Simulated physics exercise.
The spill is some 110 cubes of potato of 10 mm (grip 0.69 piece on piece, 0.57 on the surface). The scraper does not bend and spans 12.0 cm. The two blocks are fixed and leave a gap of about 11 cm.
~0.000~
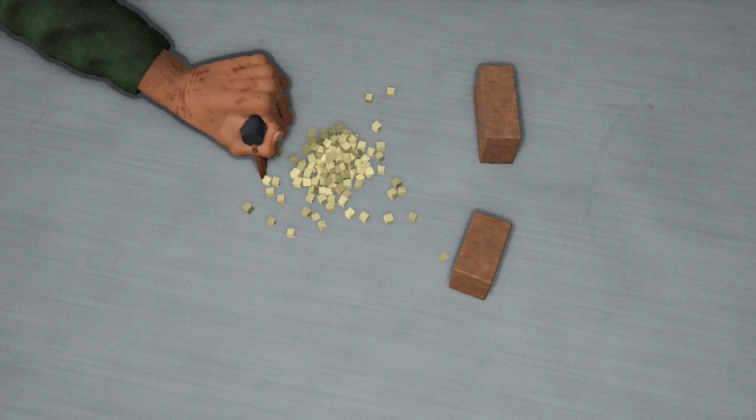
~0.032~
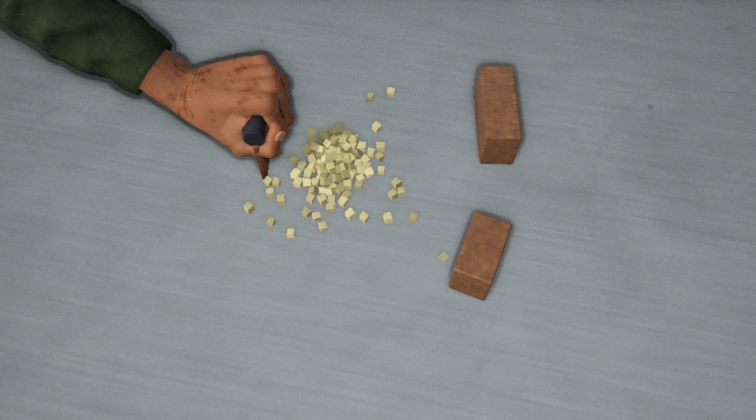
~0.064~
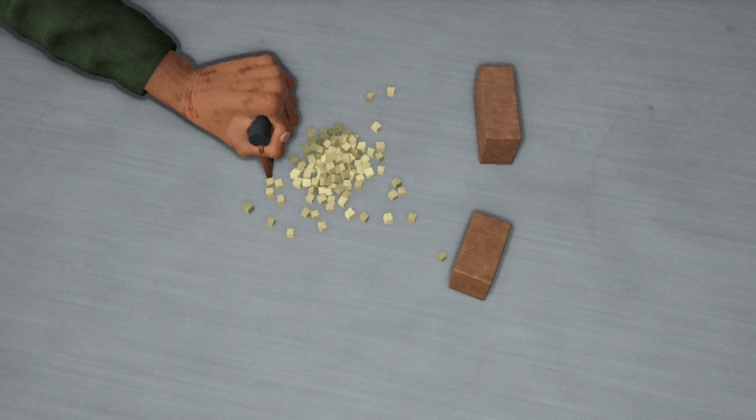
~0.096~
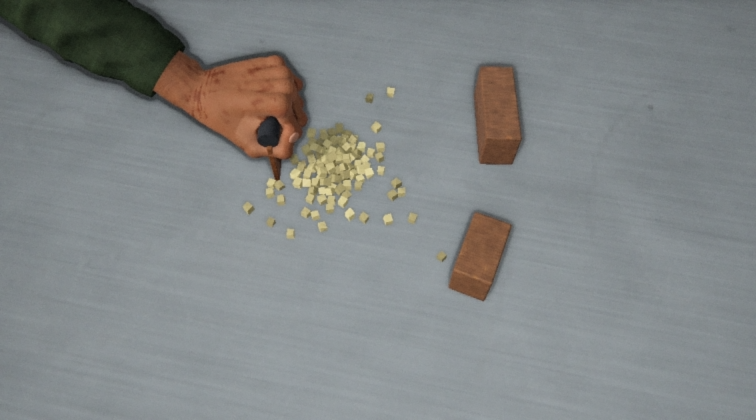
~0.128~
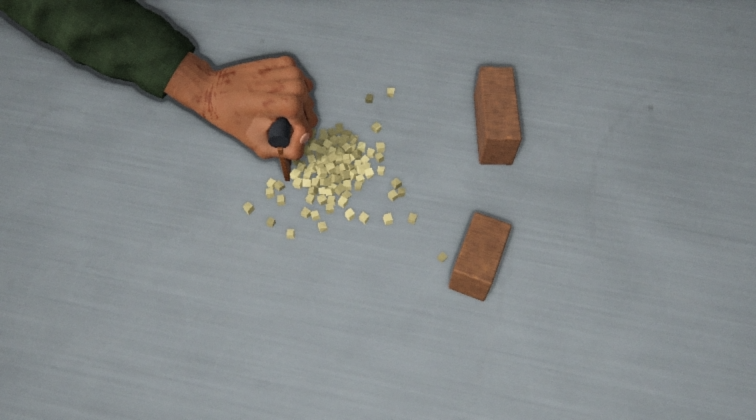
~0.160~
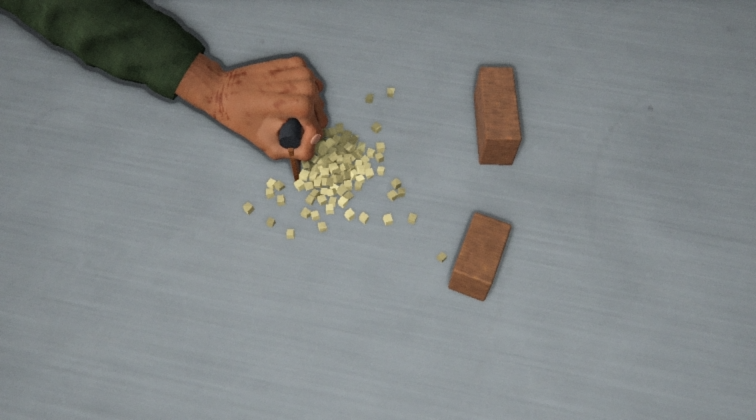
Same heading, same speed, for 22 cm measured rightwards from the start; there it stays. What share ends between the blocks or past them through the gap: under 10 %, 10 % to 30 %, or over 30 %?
Through: Low.
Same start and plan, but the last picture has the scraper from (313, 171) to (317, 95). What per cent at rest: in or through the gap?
Through 10.
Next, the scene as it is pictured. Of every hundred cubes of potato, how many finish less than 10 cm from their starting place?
Some 40 per cent.
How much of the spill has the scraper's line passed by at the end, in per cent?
Roughly 45 per cent.
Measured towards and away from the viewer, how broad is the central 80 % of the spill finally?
Some 16 cm.
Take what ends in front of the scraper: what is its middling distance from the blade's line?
Some 2 cm.
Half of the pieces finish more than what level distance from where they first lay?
About 14 cm.
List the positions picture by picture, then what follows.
In the first frame, scraper from (256, 151) to (264, 78); moved 0.0 cm; 0 pieces shifted; middle of the spill at (332, 156); block at (484, 246); block at (500, 101).
In the second frame, scraper from (258, 151) to (266, 78); moved 0.2 cm; 0 pieces shifted; middle of the spill at (332, 156).
In the third frame, scraper from (263, 152) to (270, 78); moved 0.8 cm; 3 pieces shifted; middle of the spill at (332, 157).
In the fourth frame, scraper from (271, 153) to (278, 79); moved 1.8 cm; 5 pieces shifted; middle of the spill at (332, 157).
In the fifth frame, scraper from (282, 153) to (288, 80); moved 3.0 cm; 5 pieces shifted; middle of the spill at (332, 157).
In the sixth frame, scraper from (292, 154) to (297, 80); moved 4.2 cm; 21 pieces shifted; middle of the spill at (333, 157); block at (483, 247); block at (500, 102). Its speed is about 0.38 m/s, heading 8 degrees away from the viewer.
After 0.41 s, scraper 14 cm from its start, spill 16 cm wide; held up before the blocks 100 %.
Then, at 0.66 s, scraper 22 cm from its start, spill 19 cm wide; held up before the blocks 100 %.
After 0.87 s, scraper 22 cm from its start, spill 19 cm wide; in or through the gap 5 %, held up before the blocks 95 %.
In the end, at 1.3 s, in or through the gap 5 %, round the near block 0 %, round the far block 0 %, held up before the blocks 95 %.
